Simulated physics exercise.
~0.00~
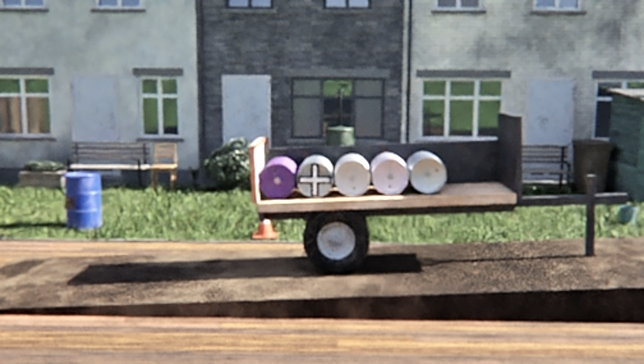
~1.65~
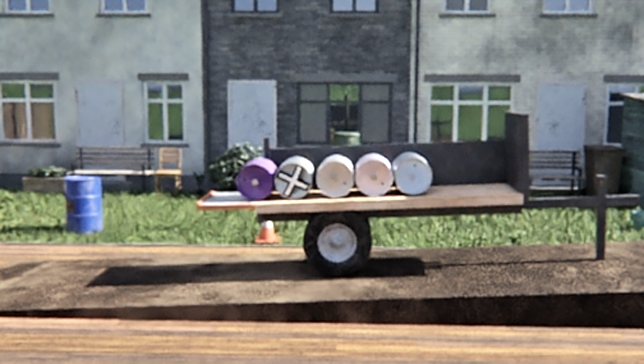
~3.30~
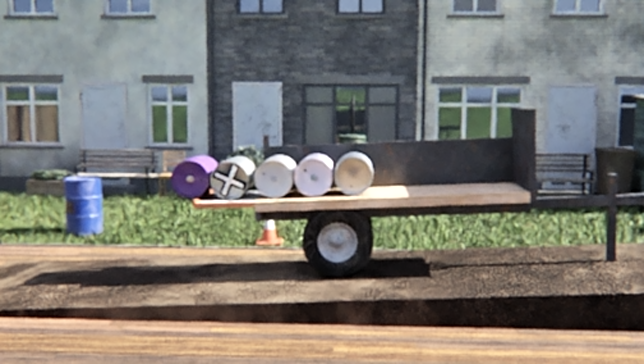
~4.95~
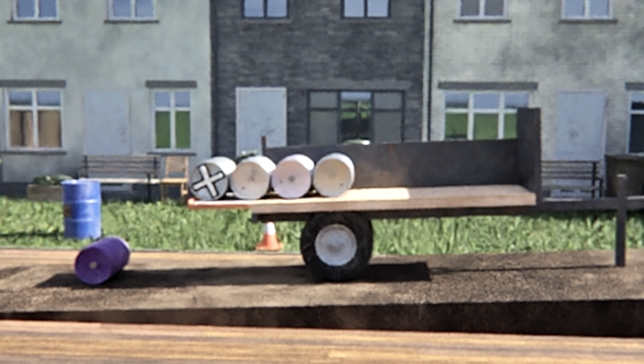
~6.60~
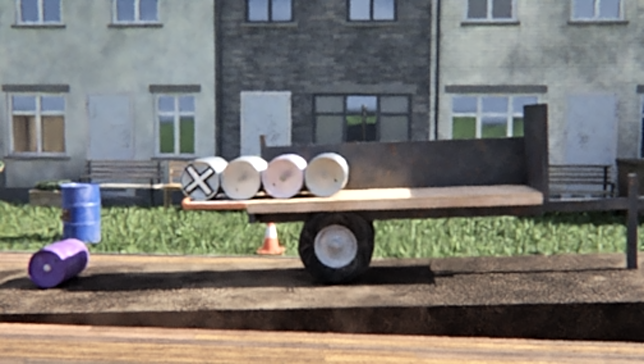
We see five kegs lined up on a flat trailer parked on a slope as its tailgate lowers at the left. The row rolls left, and the purple keg drops off the end onto the ground and rolls farther left, while the other four remain on the trailer.
